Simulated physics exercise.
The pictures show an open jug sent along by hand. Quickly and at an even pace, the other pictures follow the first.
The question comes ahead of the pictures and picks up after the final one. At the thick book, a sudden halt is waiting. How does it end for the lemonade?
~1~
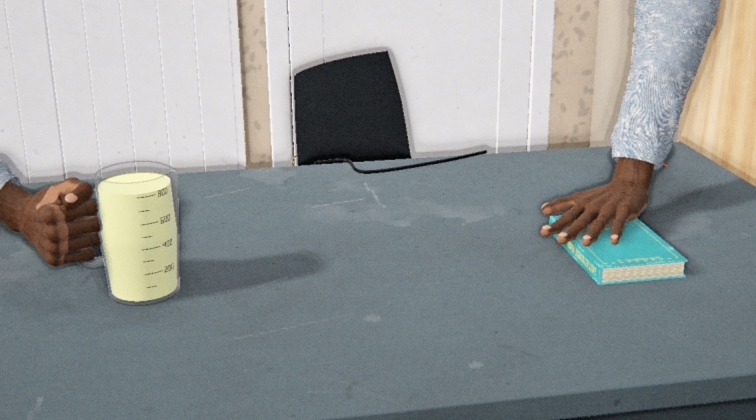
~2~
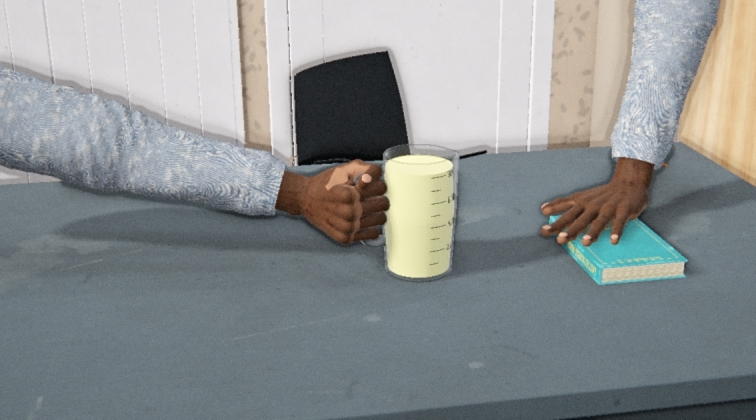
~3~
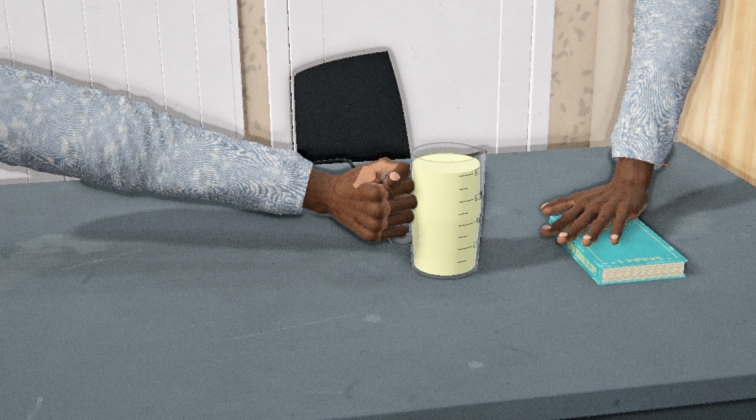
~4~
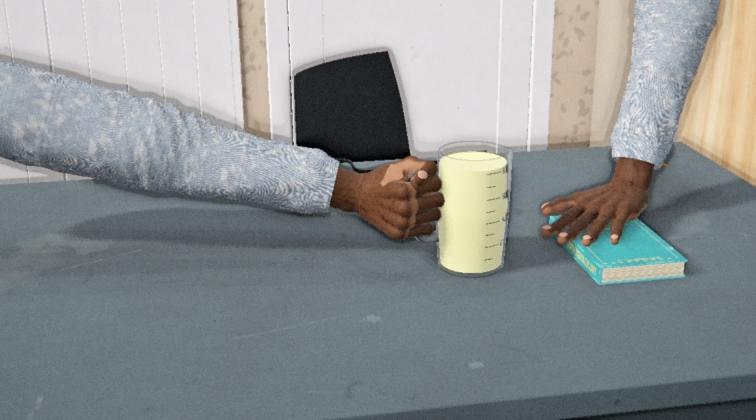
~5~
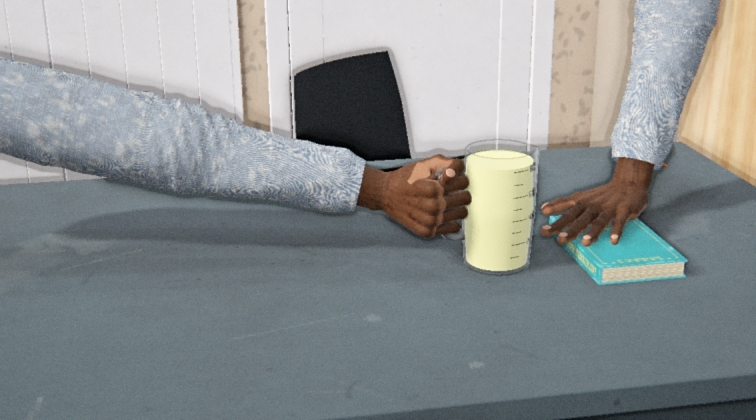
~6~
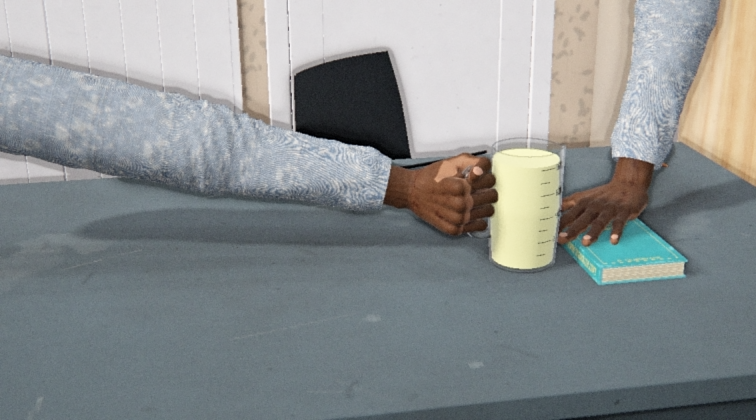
Some sloshes out.
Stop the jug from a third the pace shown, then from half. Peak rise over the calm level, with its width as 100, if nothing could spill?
It would climb 15 per cent in the first case and 20 per cent in the second.
Next, the jug meets the thick book.
After that, the lemonade surges up the wall; it has slopped over.
Finally, the jug stands at the thick book; it has slopped over.
